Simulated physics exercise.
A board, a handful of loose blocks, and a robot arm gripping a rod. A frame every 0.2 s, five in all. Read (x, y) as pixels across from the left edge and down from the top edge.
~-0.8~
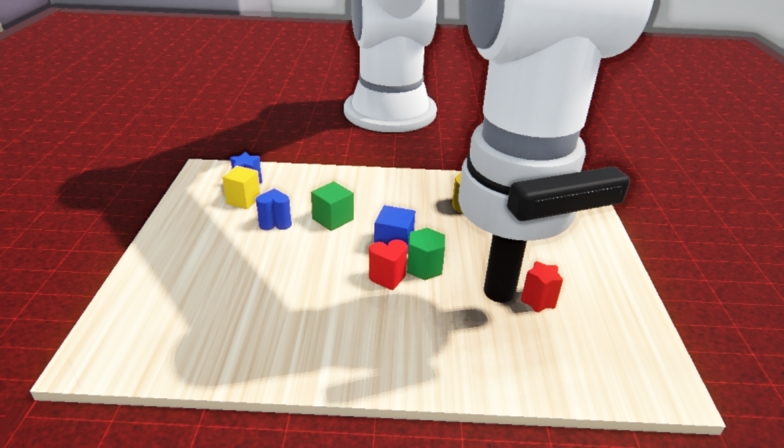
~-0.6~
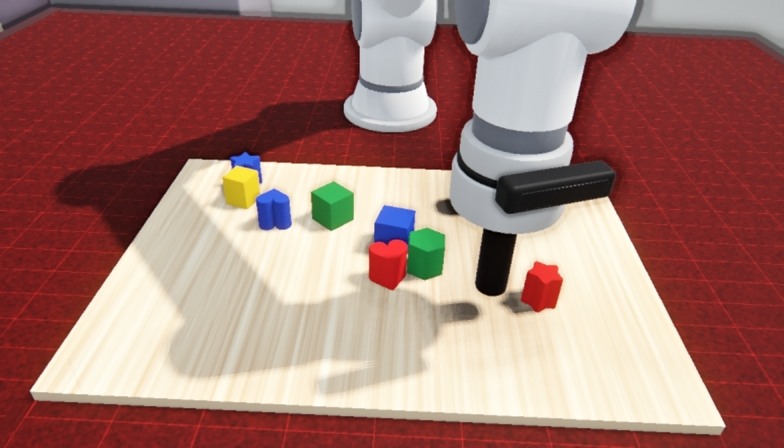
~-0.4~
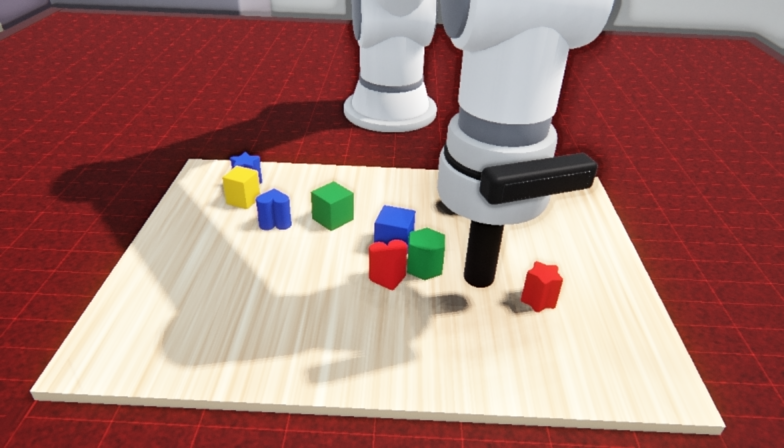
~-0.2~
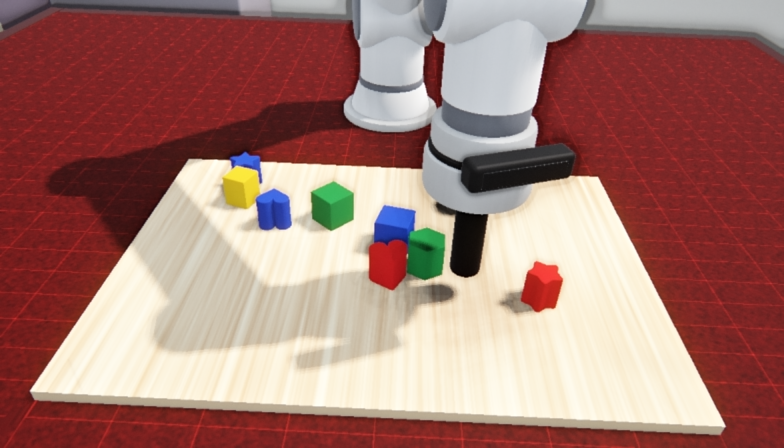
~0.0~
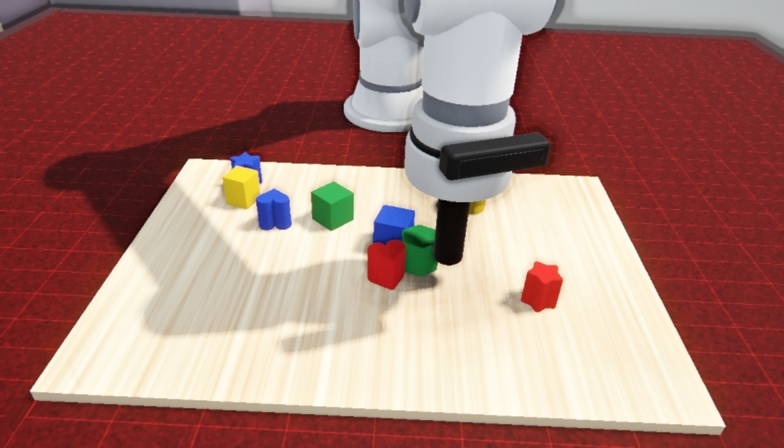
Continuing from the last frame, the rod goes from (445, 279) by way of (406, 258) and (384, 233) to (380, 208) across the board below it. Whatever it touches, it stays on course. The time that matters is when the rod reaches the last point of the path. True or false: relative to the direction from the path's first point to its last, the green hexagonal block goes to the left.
Verdict: True.
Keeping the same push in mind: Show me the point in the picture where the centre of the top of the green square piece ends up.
The answer is (317, 184).
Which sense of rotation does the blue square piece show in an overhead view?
Clockwise.
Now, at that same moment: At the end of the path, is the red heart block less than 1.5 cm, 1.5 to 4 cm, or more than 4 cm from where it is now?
Range: Under 1.5 cm.
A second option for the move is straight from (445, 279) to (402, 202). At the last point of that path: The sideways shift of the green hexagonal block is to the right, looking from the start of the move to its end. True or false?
The statement is incorrect.
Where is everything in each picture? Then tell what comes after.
In the first picture, lower end of the rod at (499, 294), tops of blocks, green square piece at (332, 191), red heart block at (389, 249), blue square piece at (395, 216), green hexagonal block at (427, 238).
In the second picture, rod at (490, 288), blocks as before.
In the third picture, rod at (479, 279), blocks as before.
In the fourth picture, rod at (464, 269), blocks as before.
In the fifth picture, rod at (448, 258), green square piece at (332, 191), red heart block at (388, 249), blue square piece at (395, 215), green hexagonal block at (421, 235).
On the path given first. One third of the way, rod at (407, 237); red heart block at (380, 250), turned 25° anticlockwise; blue square piece at (368, 202), turned 65° clockwise; green hexagonal block at (378, 221), turned 35° anticlockwise.
Two thirds of the way, rod at (384, 213); green square piece at (322, 185), turned 55° anticlockwise; red heart block at (380, 250), turned 25° anticlockwise; blue square piece at (354, 181), turned 60° clockwise; green hexagonal block at (356, 199), turned 40° anticlockwise.
At the end, rod at (380, 189); green square piece at (317, 184), turned 60° anticlockwise; red heart block at (380, 250), turned 25° anticlockwise; blue square piece at (346, 174), turned 60° clockwise; green hexagonal block at (351, 191), turned 60° anticlockwise.
